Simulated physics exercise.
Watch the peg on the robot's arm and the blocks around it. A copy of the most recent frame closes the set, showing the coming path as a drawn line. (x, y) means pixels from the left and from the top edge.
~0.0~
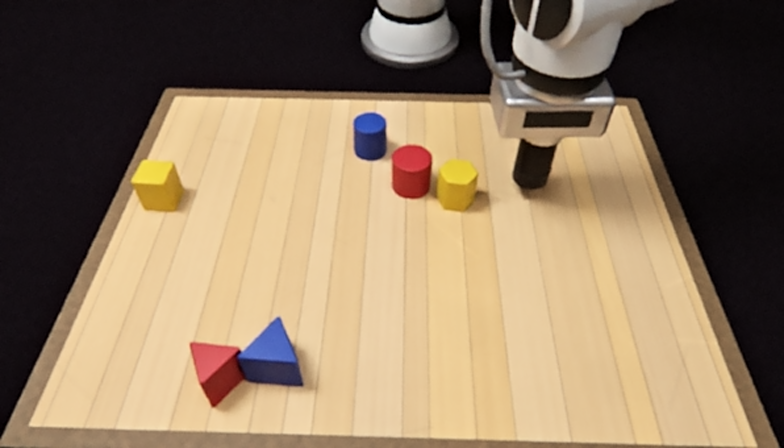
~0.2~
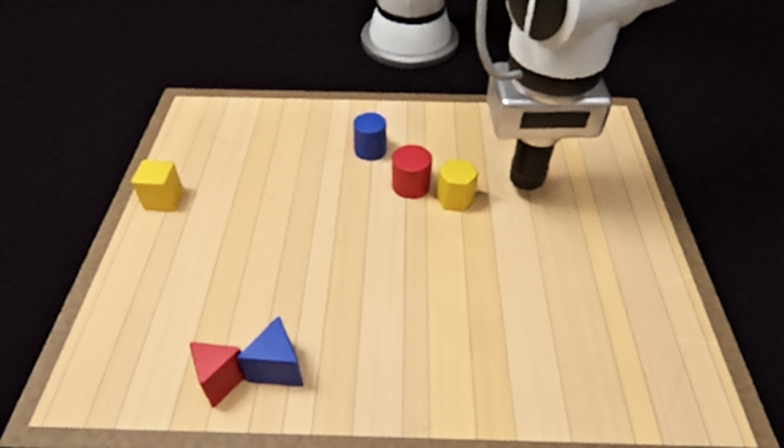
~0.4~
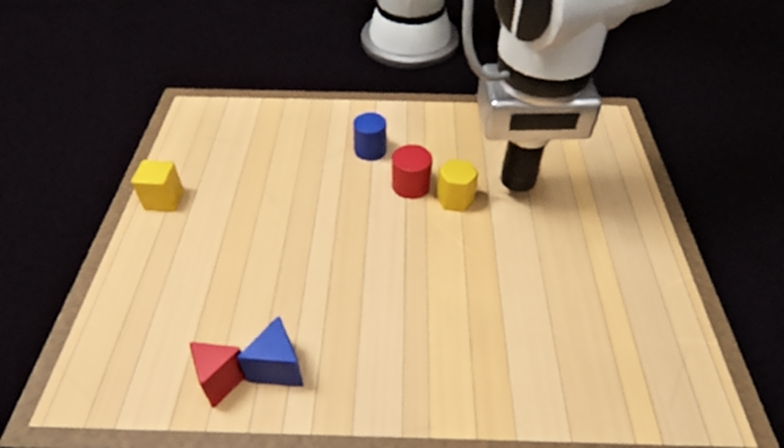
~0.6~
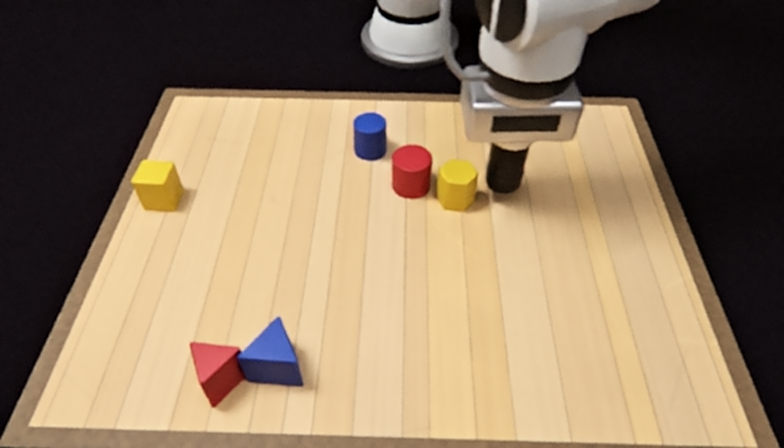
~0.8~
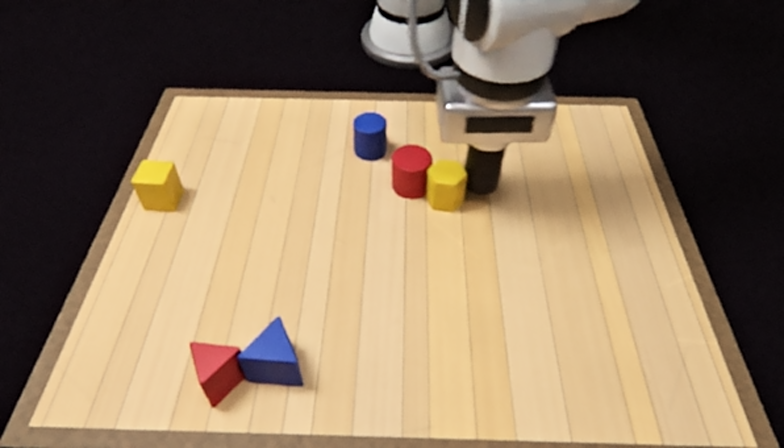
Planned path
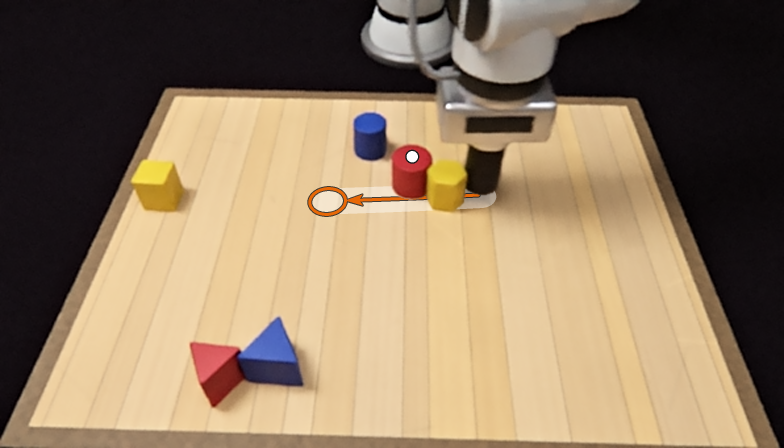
The robot arm's black peg moves left and nudges the yellow hexagonal block slightly left.
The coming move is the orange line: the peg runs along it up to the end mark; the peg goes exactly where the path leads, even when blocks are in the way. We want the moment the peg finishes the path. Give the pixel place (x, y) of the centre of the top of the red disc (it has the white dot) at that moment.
Near (360, 145).
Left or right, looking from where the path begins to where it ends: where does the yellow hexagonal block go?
It shifts leftward.
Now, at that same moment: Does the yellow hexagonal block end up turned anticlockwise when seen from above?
I'd say yes.
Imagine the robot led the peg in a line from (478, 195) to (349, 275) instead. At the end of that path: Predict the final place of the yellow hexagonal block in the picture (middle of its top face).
Roughly at (389, 186).
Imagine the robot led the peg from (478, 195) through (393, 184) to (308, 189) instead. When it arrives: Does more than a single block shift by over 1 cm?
That would be a yes.
Drawn move, from (478, 195) to (328, 201); the dot is on the red disc.
What follows on the original path. One third of the way, peg at (430, 186); red disc at (390, 153); yellow hexagonal block at (398, 180), turned 10° anticlockwise.
Two thirds of the way, peg at (377, 188); red disc at (365, 146); yellow hexagonal block at (349, 191), turned 50° anticlockwise.
At the end, peg at (326, 190); blue disc still; red disc at (360, 145); yellow hexagonal block at (320, 199), turned 125° anticlockwise.
